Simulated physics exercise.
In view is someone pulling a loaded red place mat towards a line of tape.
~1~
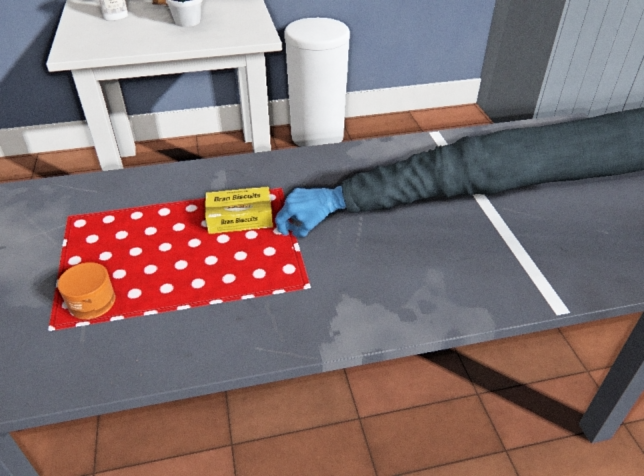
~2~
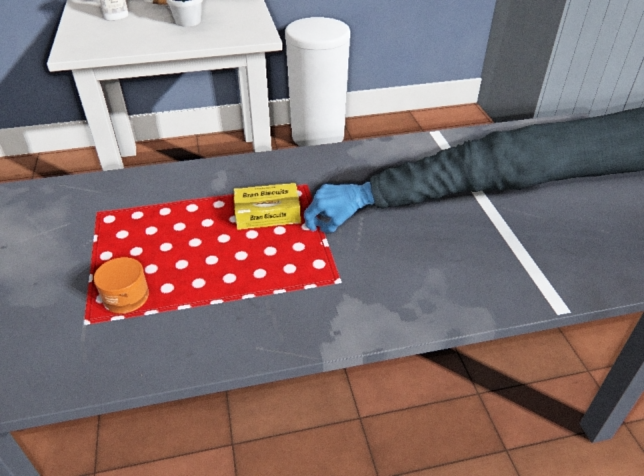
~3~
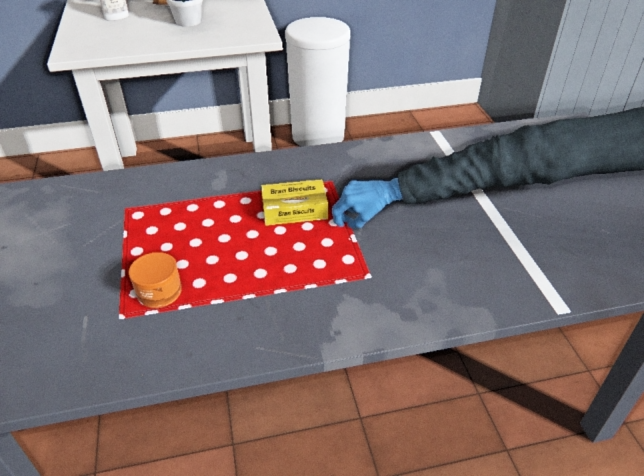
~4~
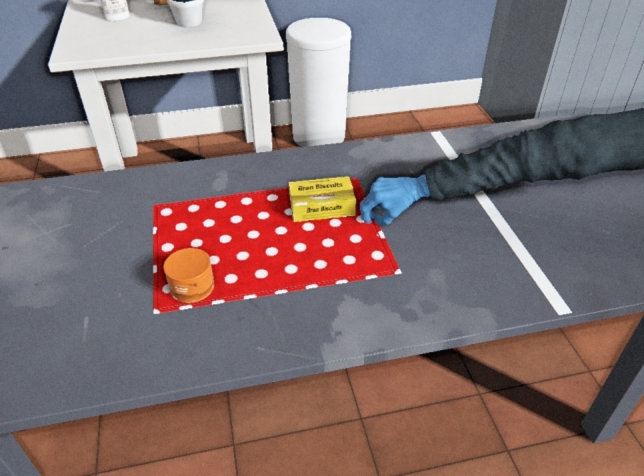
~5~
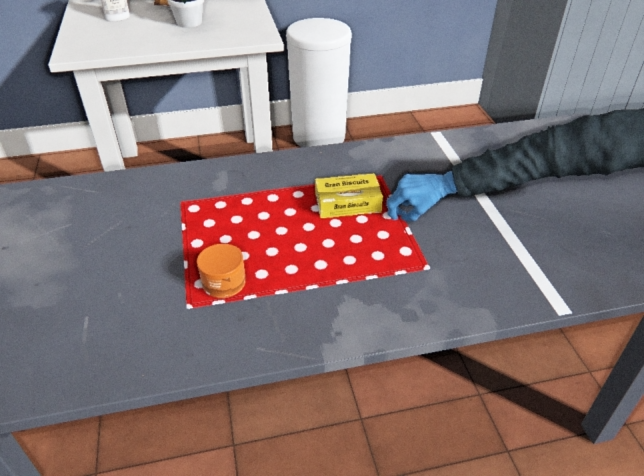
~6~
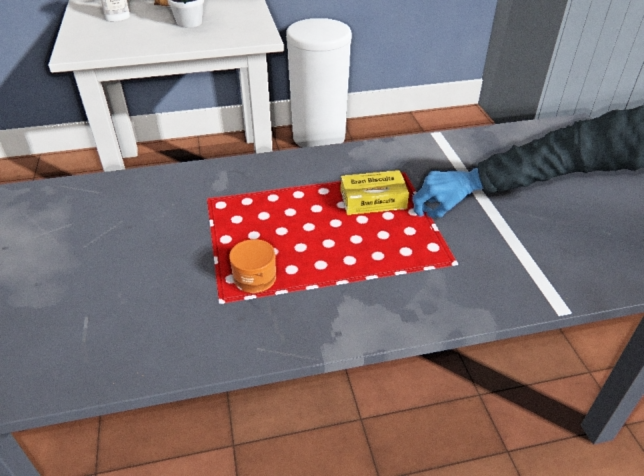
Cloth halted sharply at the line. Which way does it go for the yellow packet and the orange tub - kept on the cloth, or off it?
The yellow packet is off, the orange tub is kept on.
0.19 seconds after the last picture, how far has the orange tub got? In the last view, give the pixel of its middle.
Close to (365, 249).
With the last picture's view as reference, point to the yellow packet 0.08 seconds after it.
(414, 187).
Then, 0.08 s later than the last view, hem short of the tape; yellow packet on the cloth near (414, 187); orange tub on the cloth near (303, 259).
Then, 0.19 s later than the last view, hem at the tape; yellow packet on the cloth near (465, 180); orange tub on the cloth near (365, 249).
Finally, hem at the tape; yellow packet ahead of the hem near (523, 173); orange tub on the cloth near (467, 233). The yellow packet slides clear of the cloth and the orange tub keeps its seat.
